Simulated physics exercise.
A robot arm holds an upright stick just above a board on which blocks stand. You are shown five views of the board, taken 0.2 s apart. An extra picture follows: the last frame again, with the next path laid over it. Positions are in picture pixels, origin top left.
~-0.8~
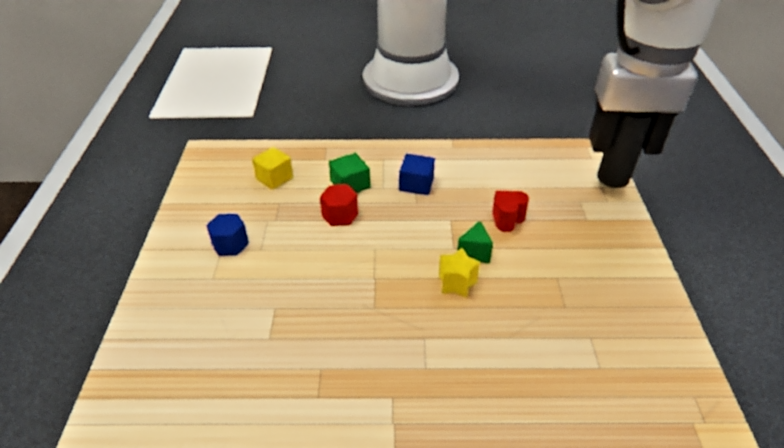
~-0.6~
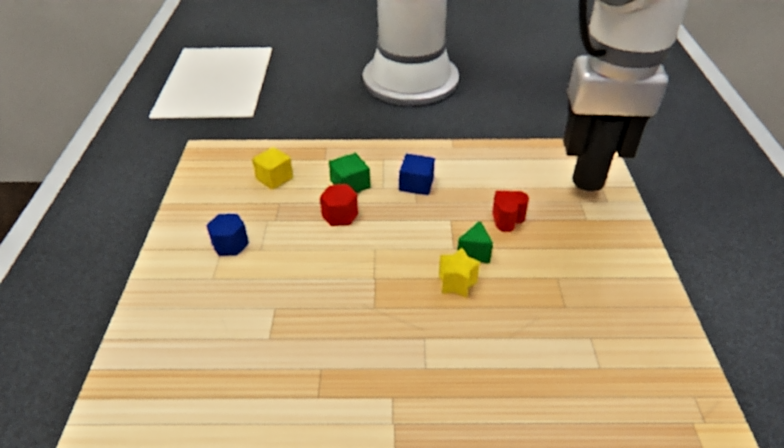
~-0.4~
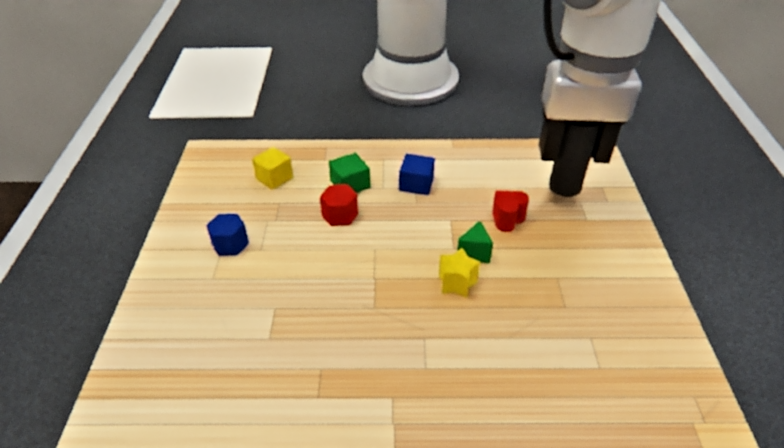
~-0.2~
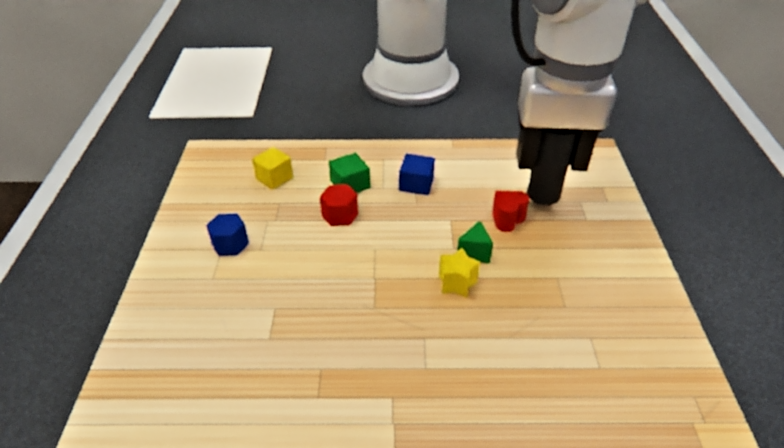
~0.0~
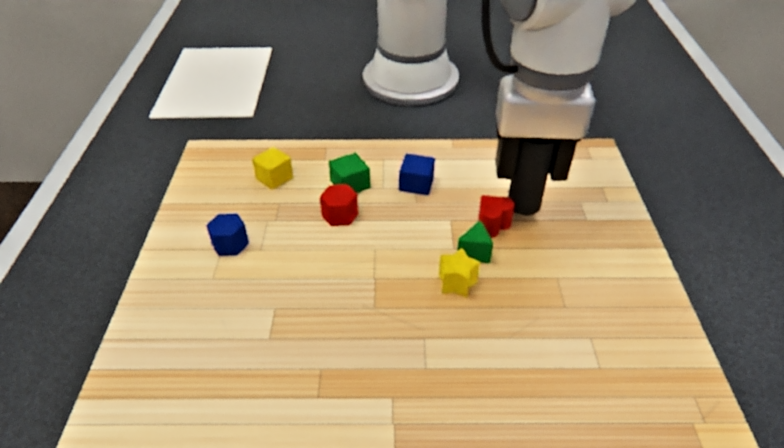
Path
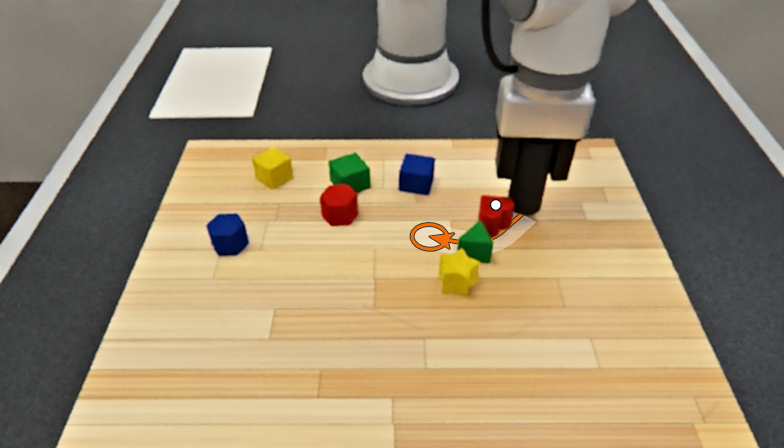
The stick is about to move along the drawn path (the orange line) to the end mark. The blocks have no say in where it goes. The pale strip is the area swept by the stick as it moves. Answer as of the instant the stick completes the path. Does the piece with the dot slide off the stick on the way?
It seems not.
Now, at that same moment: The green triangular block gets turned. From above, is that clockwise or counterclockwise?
Turns anticlockwise.
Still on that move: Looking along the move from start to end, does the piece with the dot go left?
Short answer: No.
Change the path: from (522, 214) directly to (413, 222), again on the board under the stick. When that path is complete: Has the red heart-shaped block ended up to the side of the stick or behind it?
Yes, I think so.
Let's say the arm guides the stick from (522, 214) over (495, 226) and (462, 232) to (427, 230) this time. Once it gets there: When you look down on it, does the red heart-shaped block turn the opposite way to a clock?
I'd say no.
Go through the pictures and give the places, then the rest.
In the first frame, lower end of the stick at (613, 178), tops of blocks, blue square block at (417, 164), yellow star at (459, 262), green triangular block at (477, 234), red heart-shaped block at (511, 199).
In the second frame, stick at (588, 182), blocks as before.
In the third frame, stick at (565, 187), blocks as before.
In the fourth frame, stick at (544, 195), blocks as before.
In the fifth frame, stick at (524, 204), blue square block at (417, 164), yellow star at (459, 262), green triangular block at (477, 234), red heart-shaped block at (496, 205).
The drawn path runs from (522, 214) by way of (500, 233) and (467, 243) to (430, 237); the dot is on the red heart-shaped block.
The first path, step by step. One third of the way, stick at (502, 223); green triangular block at (469, 235), turned 45° anticlockwise; red heart-shaped block at (468, 214), turned 50° clockwise.
Two thirds of the way, stick at (468, 233); yellow star at (458, 268); green triangular block at (448, 243), turned 100° anticlockwise; red heart-shaped block at (438, 213), turned 105° clockwise.
At the end, stick at (430, 227); blue square block not moved; yellow star at (459, 268); green triangular block at (438, 243), turned 145° anticlockwise; red heart-shaped block at (402, 205), turned 120° clockwise.
